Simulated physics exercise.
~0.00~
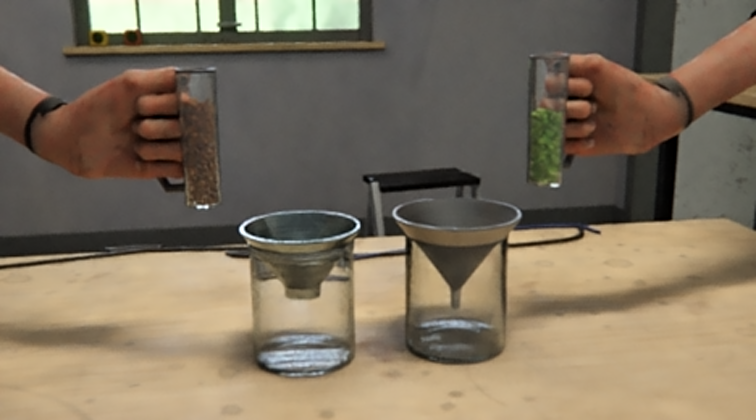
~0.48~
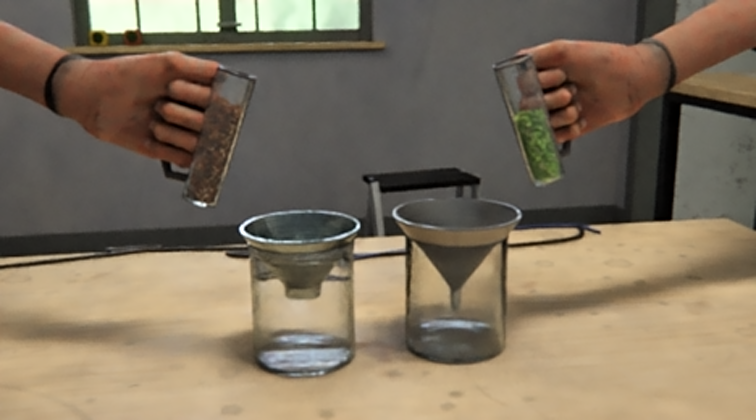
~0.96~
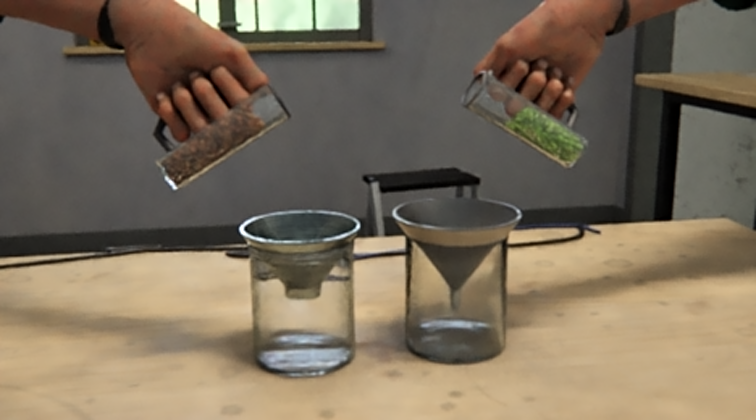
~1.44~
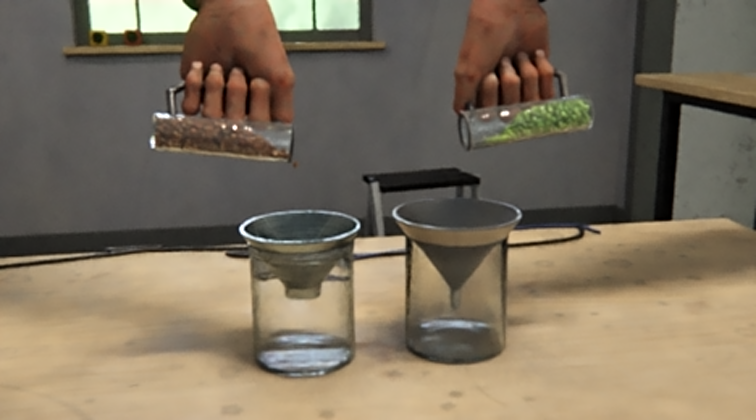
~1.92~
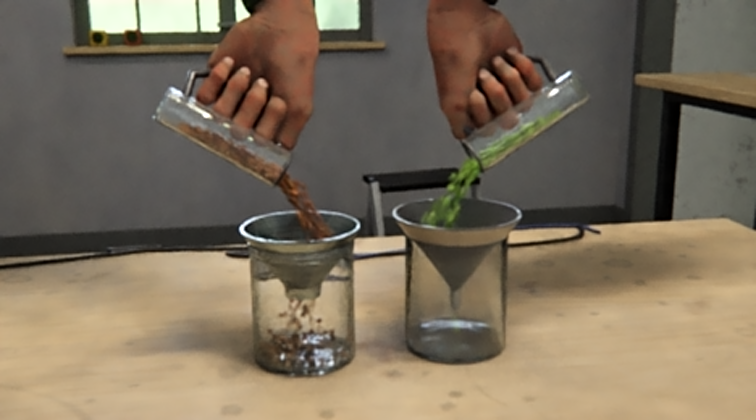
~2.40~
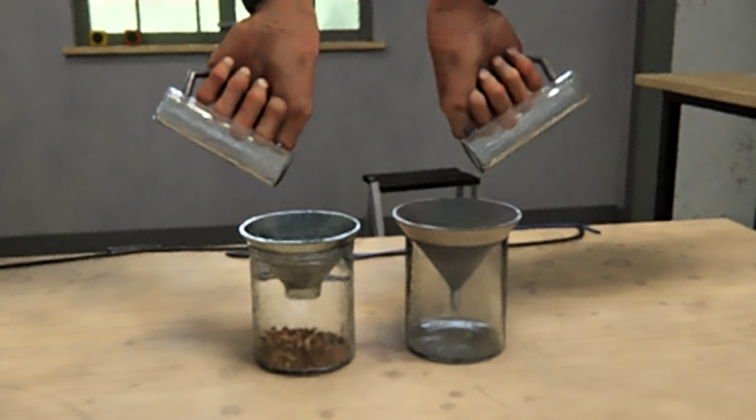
Two hands tipped glass cups of brown and green bits over funnels set in clear jars until both cups were empty; the brown bits ran through and settled in the left jar, while the green ones stayed in the right funnel.
